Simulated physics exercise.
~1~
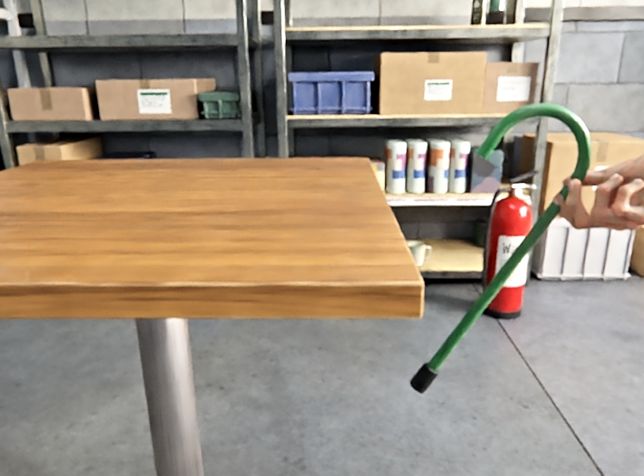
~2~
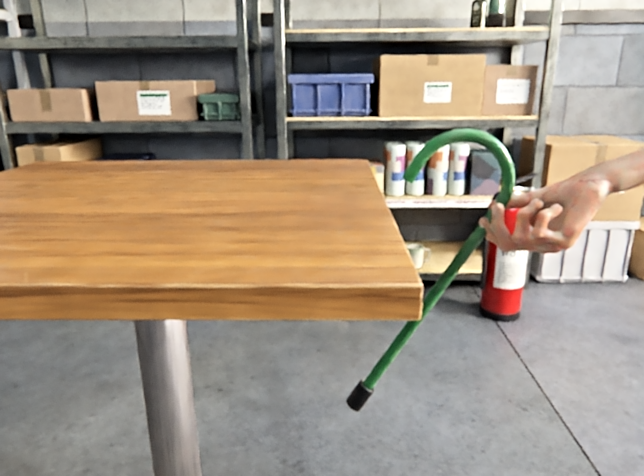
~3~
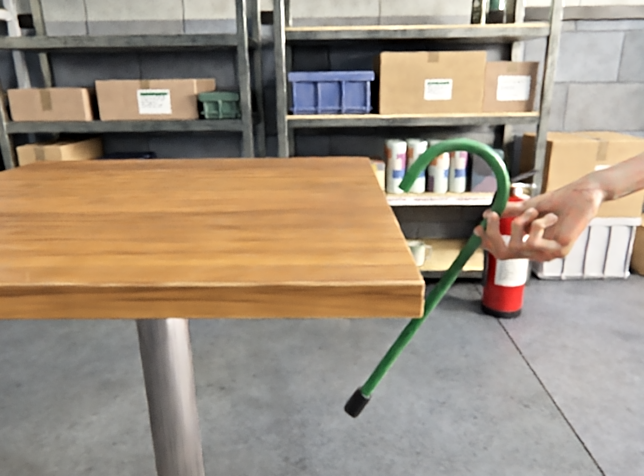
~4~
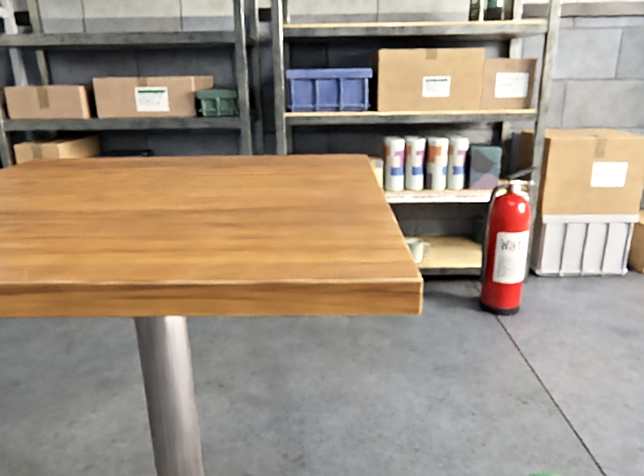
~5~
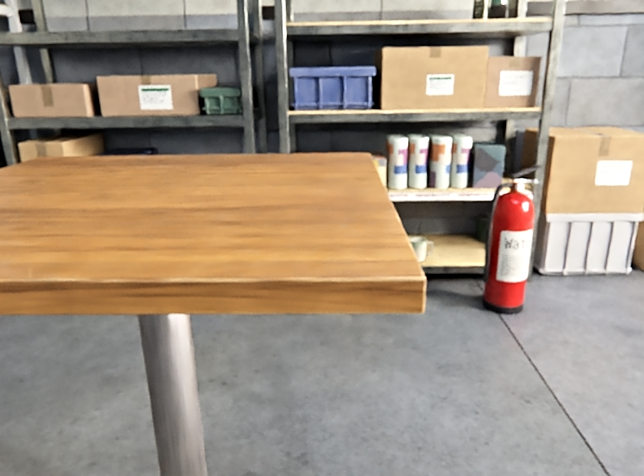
A hand brought a green cane leftward to the edge of a wooden table in a storage room, its hooked handle uppermost, then let go and drew back. The cane slipped off and dropped out of sight, leaving the table standing there.
